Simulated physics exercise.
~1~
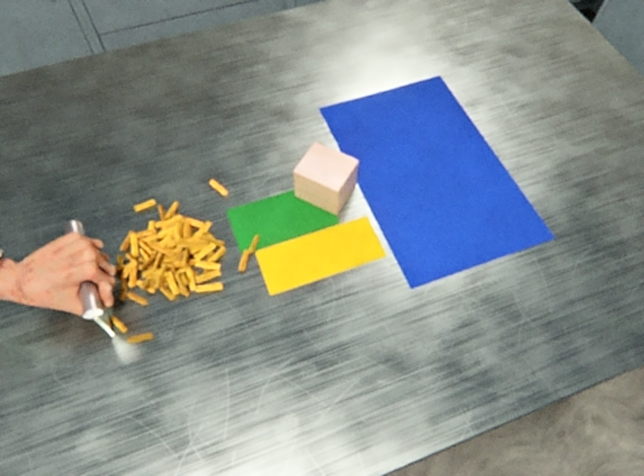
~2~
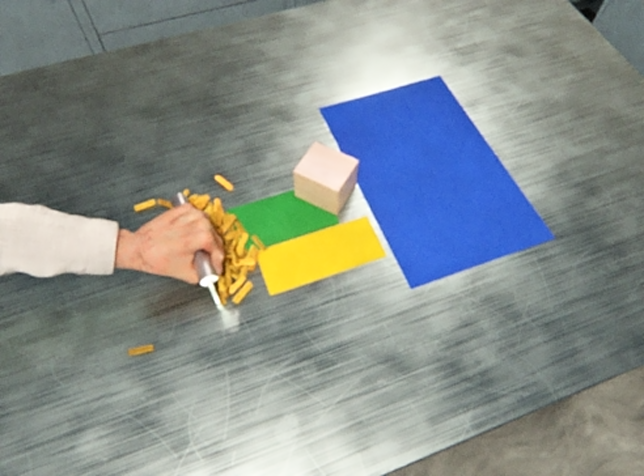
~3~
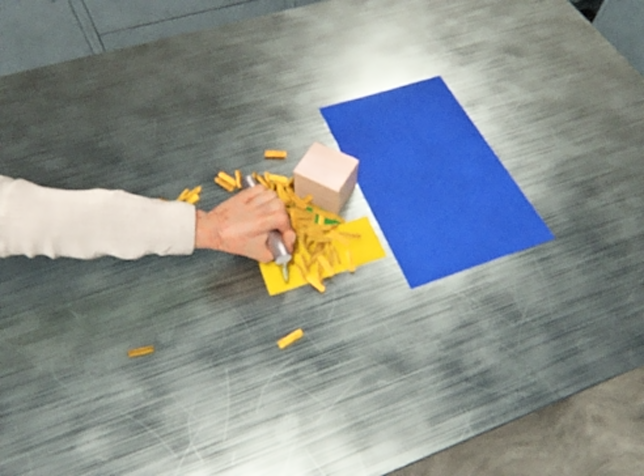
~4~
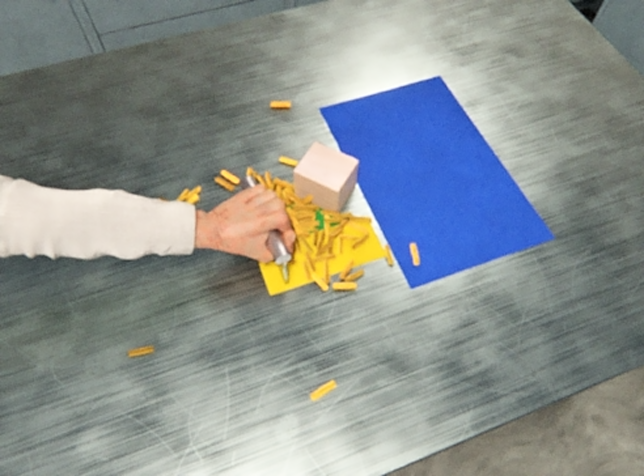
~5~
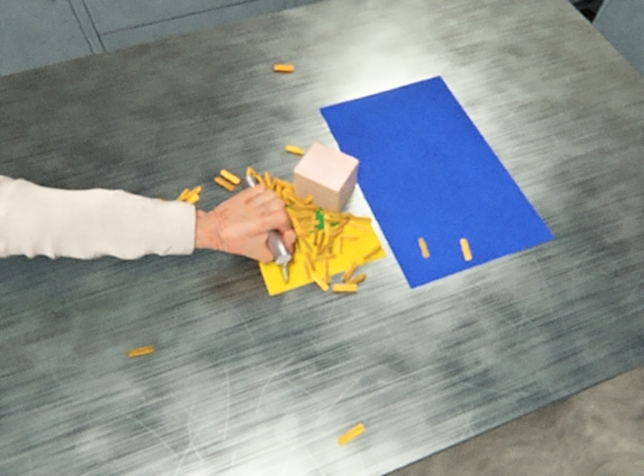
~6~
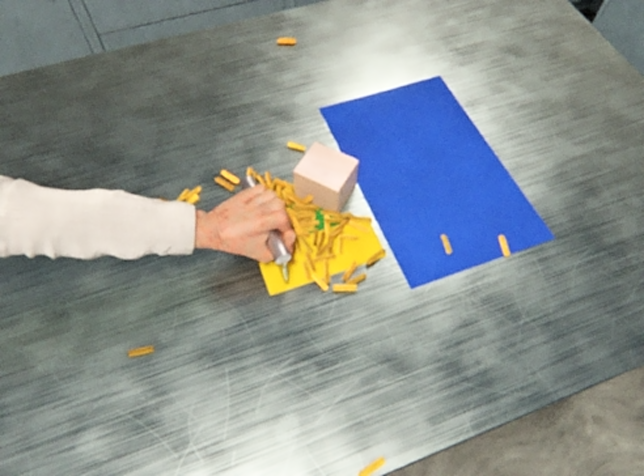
The video shows a hand pushing a scraper rightward through a pile of small yellow pasta pieces on a metal table, driving them over green and yellow mats around a fixed block. The hand stops, and several stray pieces slide onward, some crossing the blue mat, while most stay bunched near the scraper.
